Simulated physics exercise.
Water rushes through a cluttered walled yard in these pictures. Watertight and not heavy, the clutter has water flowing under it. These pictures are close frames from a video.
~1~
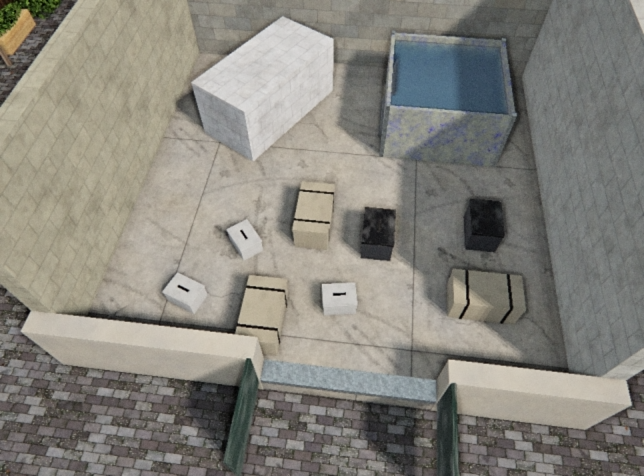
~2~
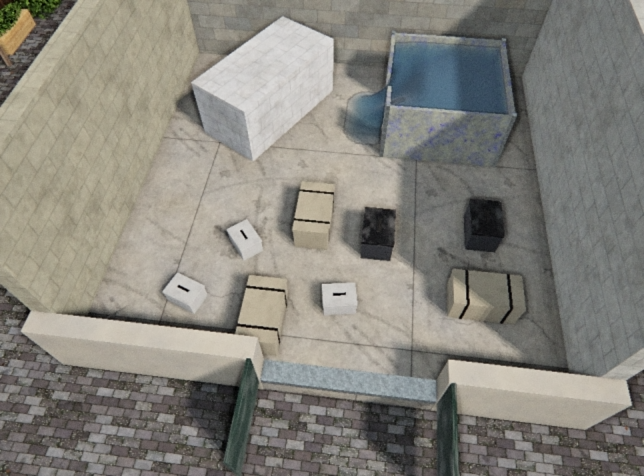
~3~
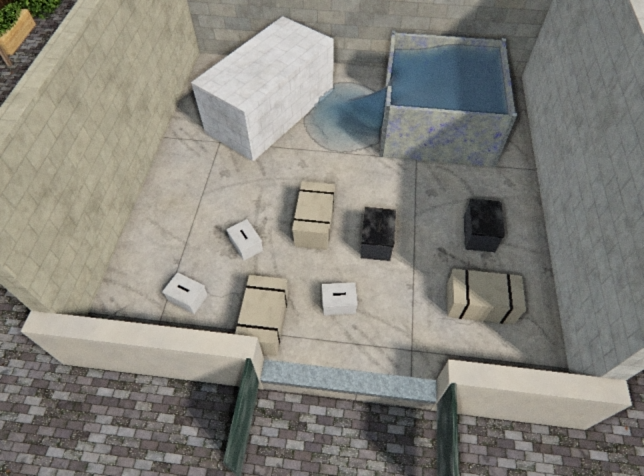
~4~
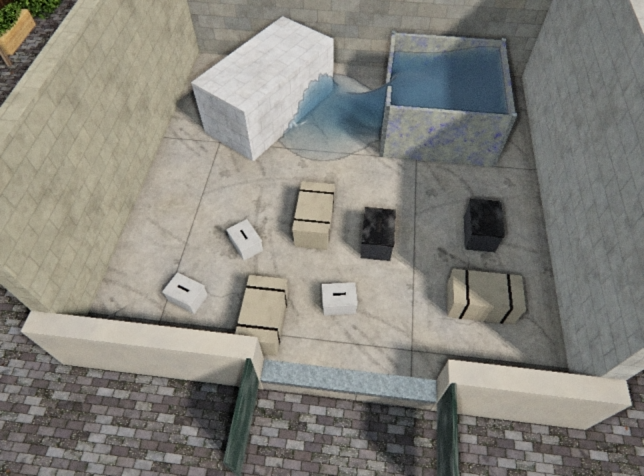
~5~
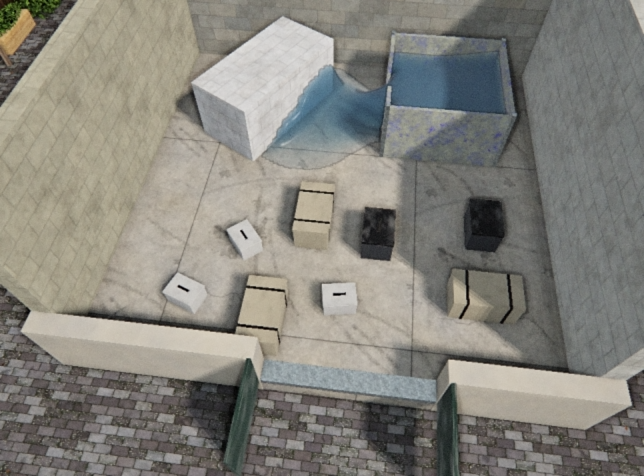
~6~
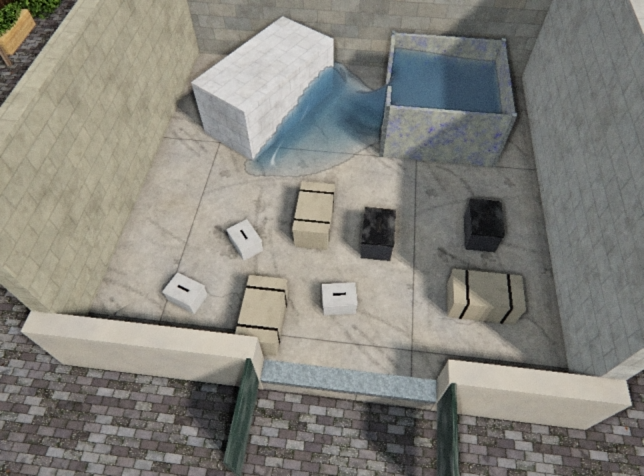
Water pours from the tank's left side, meets the white block and spreads across the yard floor.
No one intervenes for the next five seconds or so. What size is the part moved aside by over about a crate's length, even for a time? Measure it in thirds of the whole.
It stays in the middle third.
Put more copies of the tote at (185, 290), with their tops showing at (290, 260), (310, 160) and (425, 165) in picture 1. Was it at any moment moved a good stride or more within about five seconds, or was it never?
Outcome per entry: Knocked aside / knocked aside / stays where it is.
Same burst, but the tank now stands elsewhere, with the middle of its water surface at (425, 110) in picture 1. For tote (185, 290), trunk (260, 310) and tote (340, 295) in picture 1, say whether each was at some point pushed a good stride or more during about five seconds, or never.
The first: Travelled far enough; the second: Travelled far enough; the third: Travelled far enough.
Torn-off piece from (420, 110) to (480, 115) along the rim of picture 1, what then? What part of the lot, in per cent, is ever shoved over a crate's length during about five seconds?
That works out to some 100 %.
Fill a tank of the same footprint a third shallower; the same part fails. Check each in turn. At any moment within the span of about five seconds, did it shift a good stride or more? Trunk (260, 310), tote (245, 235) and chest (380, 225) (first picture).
In that order: Moved that far, pushed that far, short of that.
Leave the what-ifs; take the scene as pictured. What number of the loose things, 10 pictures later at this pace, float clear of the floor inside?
That number is 3.
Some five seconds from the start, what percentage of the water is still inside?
Estimate: About 92 %.
A moment on, 0 of 8 are well off their spots; 0 afloat.
Next, 2 of 8 are well off their spots; 3 afloat.
Later, 4 of 8 are well off their spots; 3 afloat.
In the end, 4 of 8 are well off their spots, and 5 have been at some point; 2 afloat.
